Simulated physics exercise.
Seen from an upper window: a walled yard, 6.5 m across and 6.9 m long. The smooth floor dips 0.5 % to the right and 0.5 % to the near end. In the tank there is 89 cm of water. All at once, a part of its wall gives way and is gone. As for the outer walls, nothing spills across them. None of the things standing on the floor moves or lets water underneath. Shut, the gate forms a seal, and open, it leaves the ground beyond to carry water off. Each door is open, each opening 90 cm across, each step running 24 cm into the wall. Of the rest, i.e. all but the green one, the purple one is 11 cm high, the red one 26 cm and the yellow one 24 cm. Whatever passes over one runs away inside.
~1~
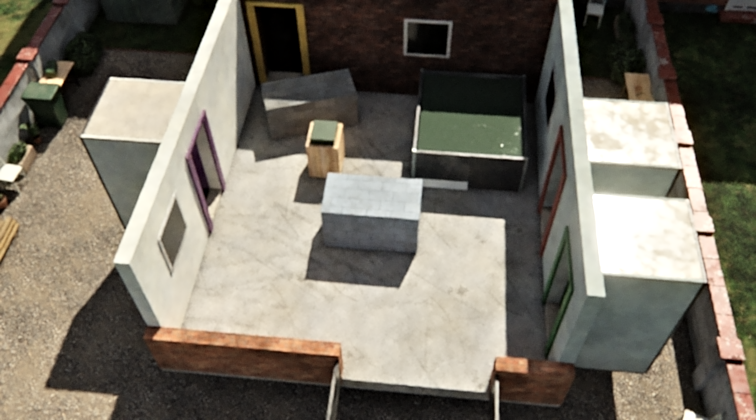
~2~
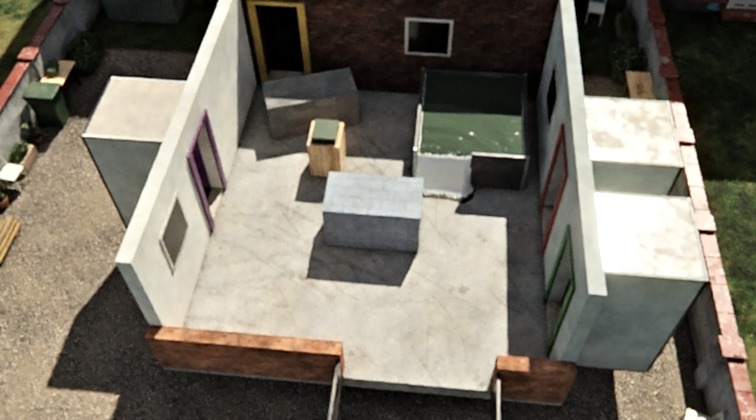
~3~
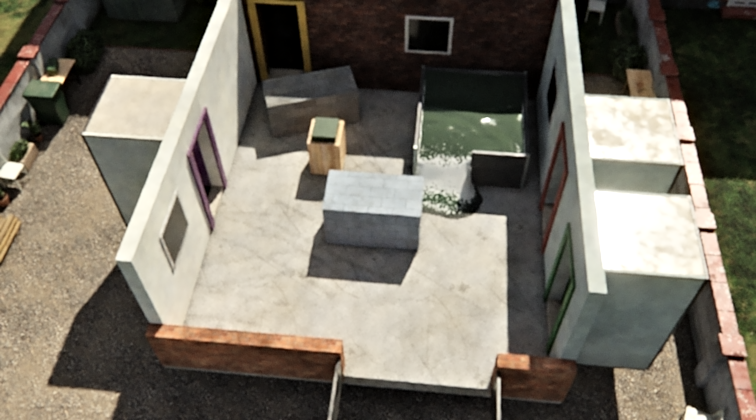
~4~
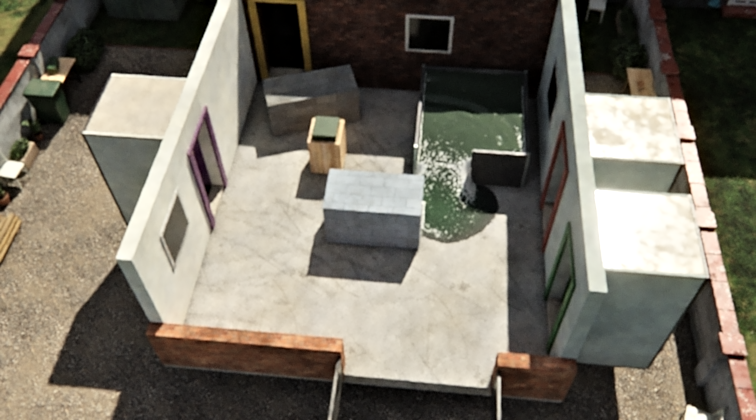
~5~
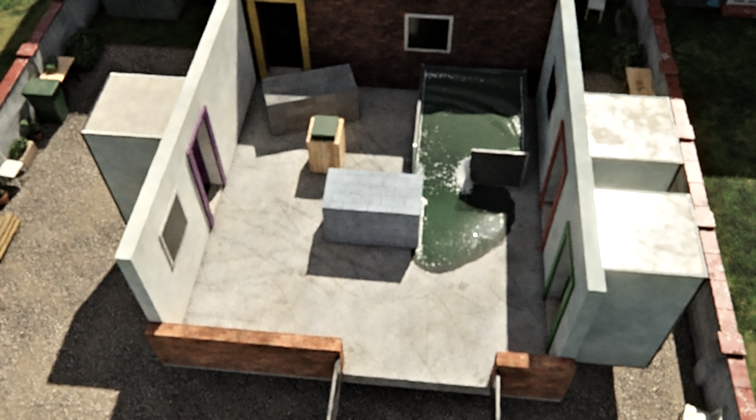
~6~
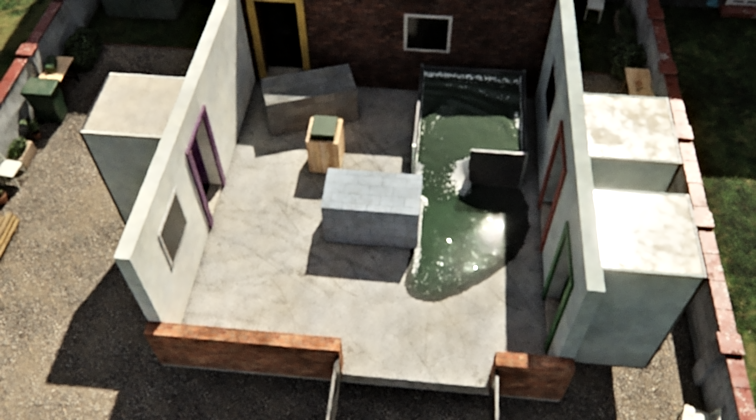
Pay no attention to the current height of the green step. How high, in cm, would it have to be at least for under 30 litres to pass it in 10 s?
At least about 20 cm.
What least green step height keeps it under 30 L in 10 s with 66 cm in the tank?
Around 14.0 cm high.
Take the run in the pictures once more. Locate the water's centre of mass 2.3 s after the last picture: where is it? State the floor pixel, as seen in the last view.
My guess is close to (440, 185).
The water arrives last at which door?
Answer: Yellow.
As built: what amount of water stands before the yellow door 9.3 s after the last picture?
About 8.0 cm.
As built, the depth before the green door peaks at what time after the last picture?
2.4 s.
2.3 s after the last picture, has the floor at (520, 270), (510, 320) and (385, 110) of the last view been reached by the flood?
In the order asked: Soaked, soaked, soaked.
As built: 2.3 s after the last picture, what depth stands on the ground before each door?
Door by door in centimetres - purple 17, red 2, yellow 1, green 24.
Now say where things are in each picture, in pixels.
The first frame shows still water, 89 cm deep, in the tank at (471, 115); the green door at (556, 298) is dry.
In the second frame, the front is at (464, 200), 0.4 m from the gap at (443, 171); 0.3 m2 of floor is wet, 89 cm left at the back.
In the third frame, the gap is at (443, 171), the front 0.9 m out at (448, 216); the back of the tank holds 89 cm.
In the fourth frame, the front is at (438, 238), 1.5 m from the gap at (443, 171); 2.2 m2 of floor is wet, 89 cm left at the back.
In the fifth frame, water pours out at (442, 170) and has run 2.2 m, to (429, 268); about 8 cm deep outside, 86 cm at the back.
In the sixth frame, the front is at (416, 294), 2.8 m from the gap at (441, 170); 5.4 m2 of floor is wet, 77 cm left at the back; 1.4 m in a straight line remain to the green door at (556, 293).
Then, 0.7 s after the last picture water covers 40 % of the floor, deepest (60 cm) near (414, 209); 8 cm at the green door, 0 litres in over its 13 cm step.
Then, 2.3 s after the last picture water covers 55 % of the floor, deepest (36 cm) near (414, 209); 24 cm at the green door, 31 litres in over its 13 cm step.
Then, 9.3 s after the last picture water covers 95 % of the floor, deepest (13 cm) near (414, 209); 9 cm at the green door, 134 litres in over its 13 cm step.
At the green door as built, the water peaked near 24 cm, 2.3 s after the last picture.
Run again over the same 10 s with other heights there, 48 litres in over 18.5 cm, 9 litres over 25 cm. The limit of 30 litres is kept from about 20 cm up.
